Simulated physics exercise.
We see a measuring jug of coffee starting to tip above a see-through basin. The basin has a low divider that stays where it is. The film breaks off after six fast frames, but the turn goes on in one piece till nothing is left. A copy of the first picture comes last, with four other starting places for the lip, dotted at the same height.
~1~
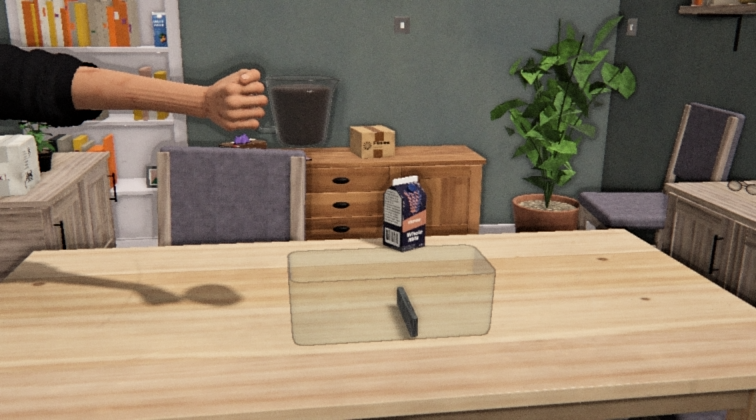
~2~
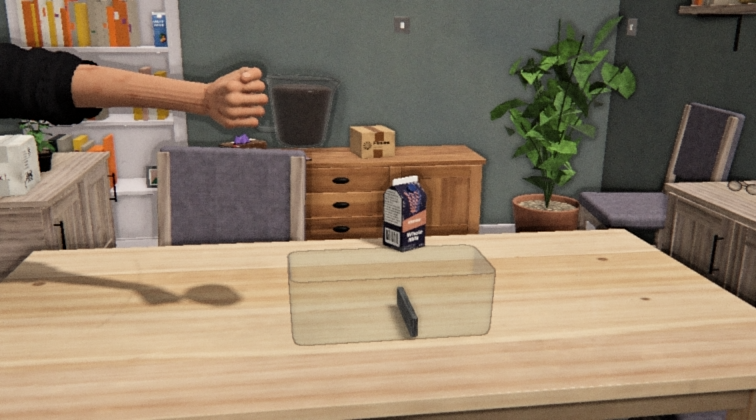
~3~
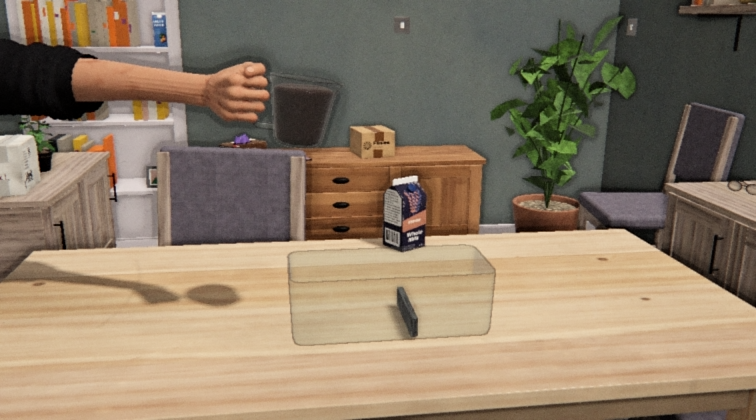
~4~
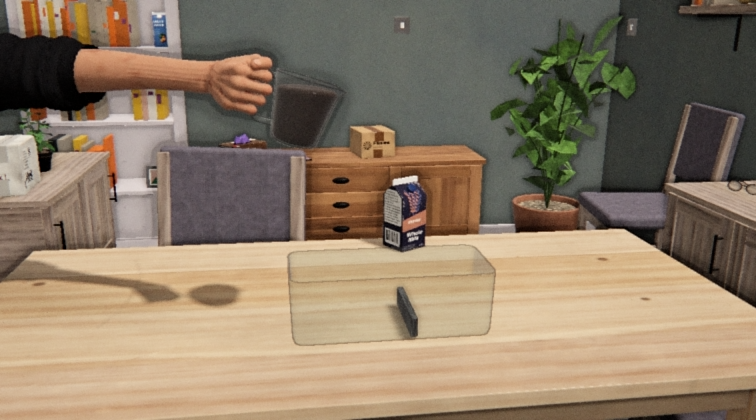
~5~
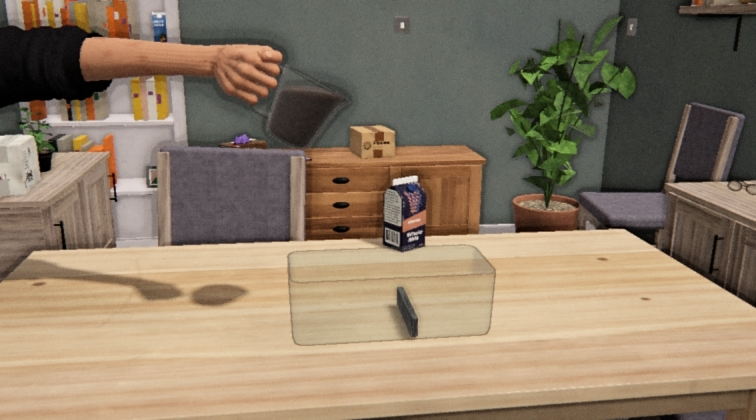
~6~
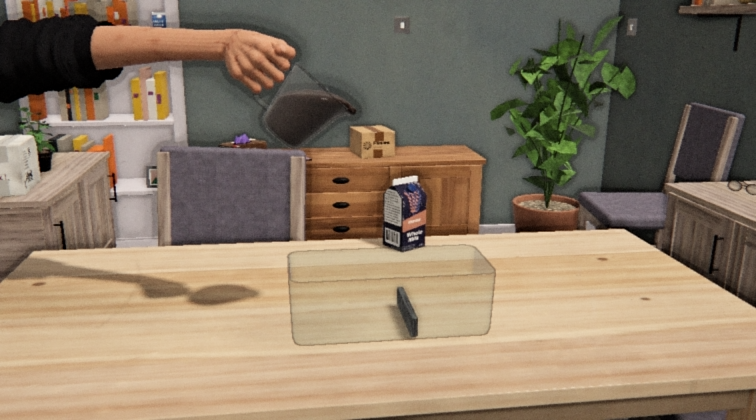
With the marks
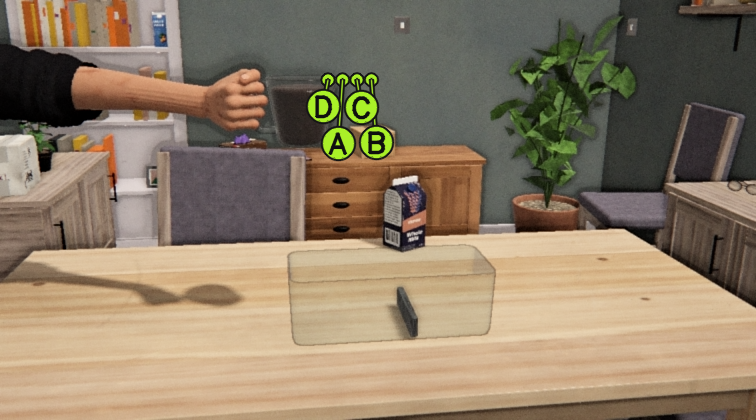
A hand holding a measuring jug of coffee above a see-through basin, tilting it rightward until the dark liquid reaches the lip.
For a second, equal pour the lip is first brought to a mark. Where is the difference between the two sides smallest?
Spot C does it best.
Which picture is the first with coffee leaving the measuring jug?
In picture 6.
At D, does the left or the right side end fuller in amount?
The left one.
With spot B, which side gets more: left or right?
The right one.
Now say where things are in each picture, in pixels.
Upright, lip at (339, 79); basin from (292, 344) to (490, 332); top of the wall at (407, 302); nothing has left yet.
Upright, lip at (341, 81); nothing has left yet.
Tipped about 8°, lip at (343, 85); nothing has left yet.
Tipped about 17°, lip at (347, 92); nothing has left yet.
Tipped about 29°, lip at (349, 102); nothing has left yet.
Tipped about 42°, lip at (350, 113); coffee is over the lip, down to (350, 113).
On the marked copy, A at (342, 79); B at (371, 79); C at (356, 79); D at (328, 79).
With A, about 76 % ends left of the wall and 13 % right of it; 11 % is lost outside.
With B, about 12 % ends left of the wall and 81 % right of it; 6 % is lost outside.
With C, about 48 % ends left of the wall and 48 % right of it; 4 % is lost outside.
With D, about 82 % ends left of the wall and 9 % right of it; 9 % is lost outside.
